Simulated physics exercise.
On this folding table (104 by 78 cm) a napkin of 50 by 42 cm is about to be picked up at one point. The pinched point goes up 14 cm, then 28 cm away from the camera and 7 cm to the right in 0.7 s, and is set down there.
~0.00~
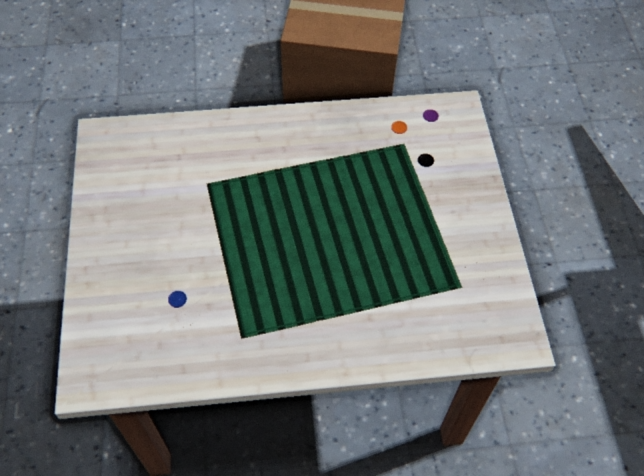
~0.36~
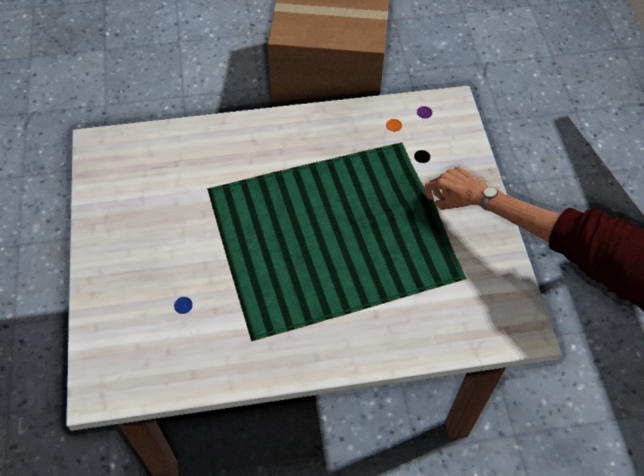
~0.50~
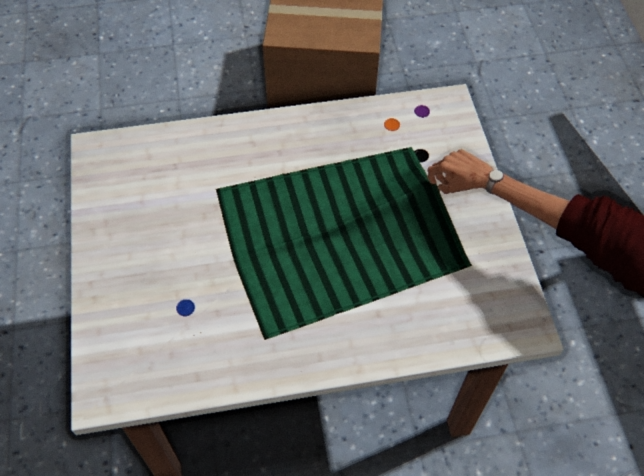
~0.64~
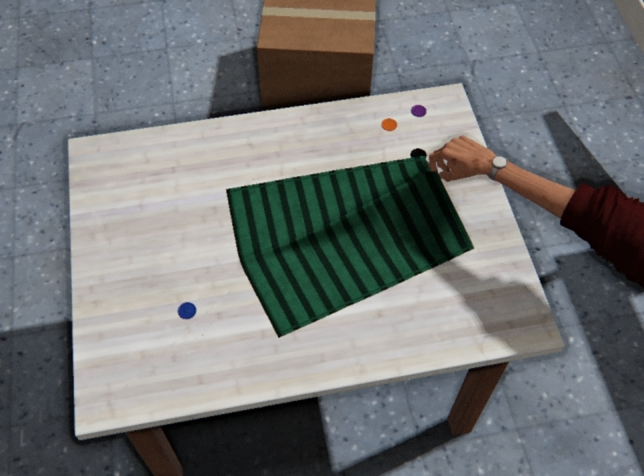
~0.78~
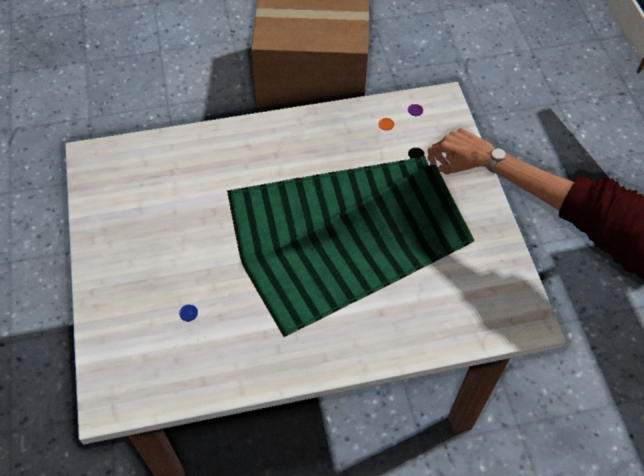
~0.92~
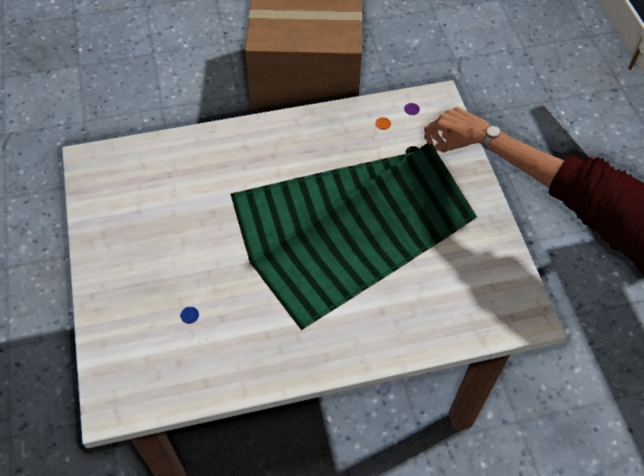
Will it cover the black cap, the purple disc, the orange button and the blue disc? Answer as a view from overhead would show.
The black cap ends under the cloth, the purple disc vanishes under it, the orange button ends under the cloth, the blue disc stays uncovered.
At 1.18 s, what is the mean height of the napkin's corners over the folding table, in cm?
Some 0 cm up.
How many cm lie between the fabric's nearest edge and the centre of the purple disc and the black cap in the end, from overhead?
Roughly 4 cm, 9 cm.
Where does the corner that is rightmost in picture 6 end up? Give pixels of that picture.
Around (470, 117).
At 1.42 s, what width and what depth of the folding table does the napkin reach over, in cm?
About 56 by 52 cm.
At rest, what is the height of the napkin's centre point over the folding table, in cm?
About 4 cm.
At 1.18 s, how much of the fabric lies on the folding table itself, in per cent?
About 60 %.
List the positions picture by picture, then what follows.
The first picture shows black cap (426, 160); purple disc (431, 115); orange button (399, 127); blue disc (177, 299); napkin corners (241, 339) (207, 184) (404, 145) (462, 288); highest point 0 cm, lowest 0 cm.
The second picture shows napkin corners (252, 342) (207, 189); grip (433, 200); highest point 4 cm, lowest 0 cm.
The third picture shows napkin corners (265, 341) (216, 190); grip (435, 184); highest point 9 cm, lowest 0 cm.
The fourth picture shows napkin corners (279, 339) (226, 190); grip (437, 172); highest point 14 cm, lowest 0 cm.
The fifth picture shows napkin corners (284, 338) (227, 191); grip (436, 165); highest point 14 cm, lowest 0 cm.
The sixth picture shows napkin corners (301, 331) (230, 194) (424, 151) (477, 217); grip (432, 144); highest point 14 cm, lowest 0 cm.
After 1.2 s, 60 % of it is down, spanning 56 by 47 cm, above black cap.
After 1.4 s, 65 % of it is down, spanning 55 by 52 cm, above purple disc, black cap, orange button.
After 1.7 s, 65 % of it is down, spanning 56 by 52 cm, above purple disc, black cap, orange button.
After 1.9 s, 70 % of it is down, spanning 55 by 52 cm, above purple disc, black cap, orange button.
After 2.9 s, 65 % of it is down, spanning 56 by 52 cm, above purple disc, black cap, orange button.
